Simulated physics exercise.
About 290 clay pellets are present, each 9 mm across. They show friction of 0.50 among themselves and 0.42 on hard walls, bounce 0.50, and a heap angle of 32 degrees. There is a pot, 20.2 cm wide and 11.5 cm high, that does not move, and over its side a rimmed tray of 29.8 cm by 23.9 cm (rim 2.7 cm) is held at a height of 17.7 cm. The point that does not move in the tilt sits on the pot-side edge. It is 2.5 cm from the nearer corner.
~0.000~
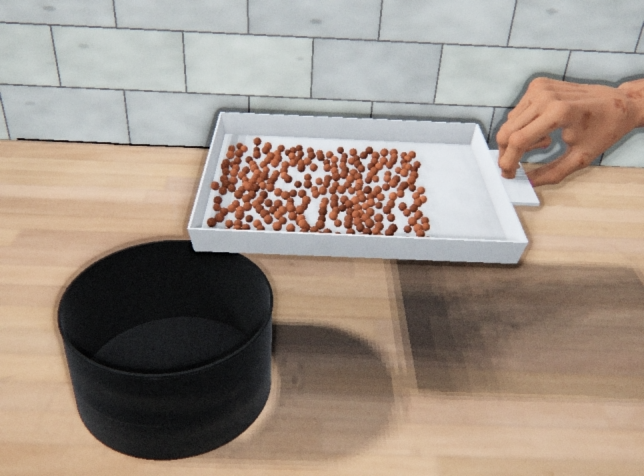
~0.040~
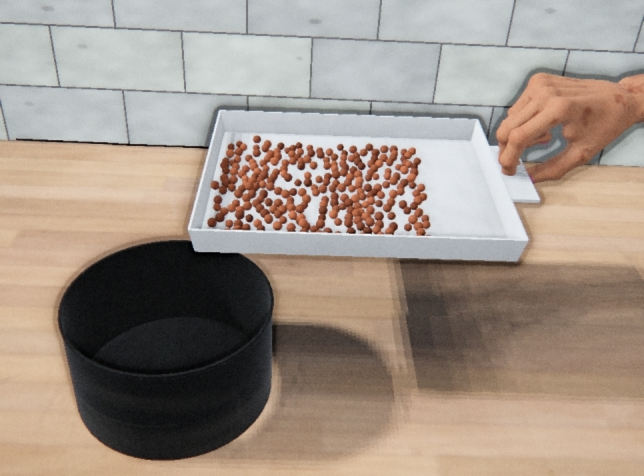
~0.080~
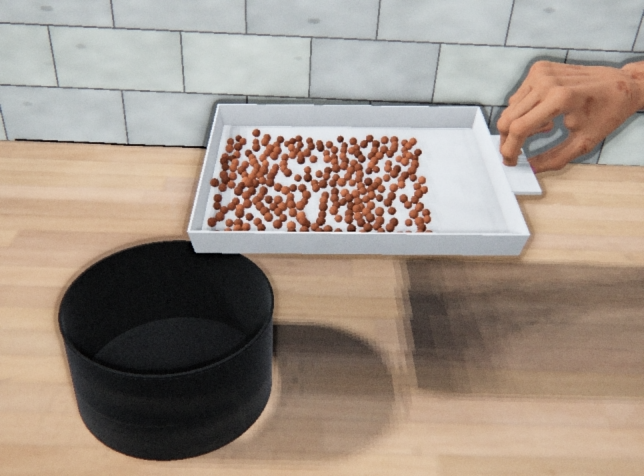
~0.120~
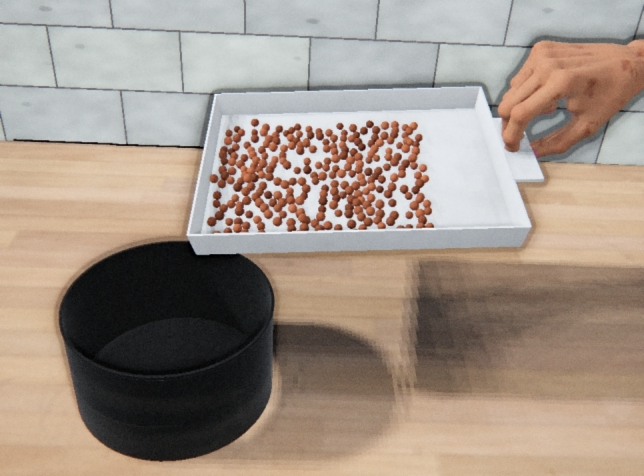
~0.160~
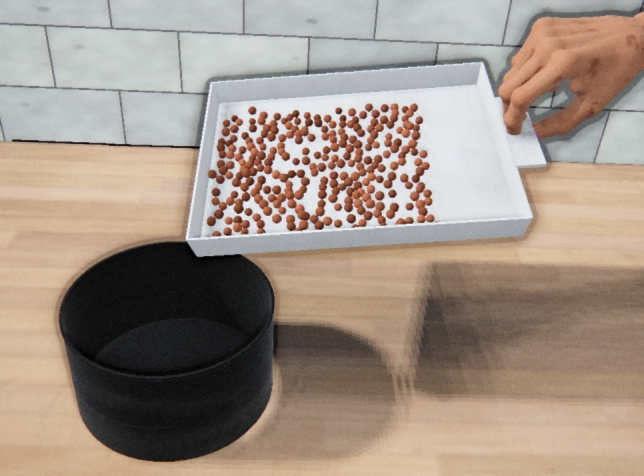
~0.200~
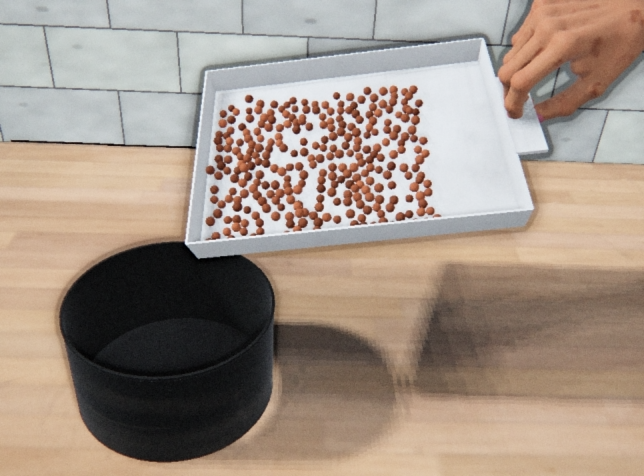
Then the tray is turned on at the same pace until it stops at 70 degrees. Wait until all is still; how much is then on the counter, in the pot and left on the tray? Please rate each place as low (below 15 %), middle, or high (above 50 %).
Counter: Low, pot: Middle, tray: High.
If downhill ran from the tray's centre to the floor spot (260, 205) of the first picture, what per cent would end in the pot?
Roughly 35 % of the pieces.
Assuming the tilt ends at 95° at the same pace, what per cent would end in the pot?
Estimate: Roughly 80 percent.
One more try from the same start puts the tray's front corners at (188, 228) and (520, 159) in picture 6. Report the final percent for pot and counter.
Split: Pot = 5, counter = 10.
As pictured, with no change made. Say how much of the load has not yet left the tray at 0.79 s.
Roughly 85 per cent.
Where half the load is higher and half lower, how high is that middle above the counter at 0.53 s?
I'd say near 26 cm.
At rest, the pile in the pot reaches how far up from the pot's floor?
Height: Approx. 1.5 cm.
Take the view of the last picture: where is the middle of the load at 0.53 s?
Estimated centre of load: Around (260, 175).
Then, at 0.40 s, tilt 46 degrees; the tray holds 100 %, the pot 0 %.
After 0.53 s, tilt 64 degrees; the tray holds 100 %, the pot 0 %.
After 0.79 s, tilt 70 degrees; the tray holds 85 %, the pot 15 %.
By 1.7 s all is still; counter 0 %, pot 25 %, tray 75 %.
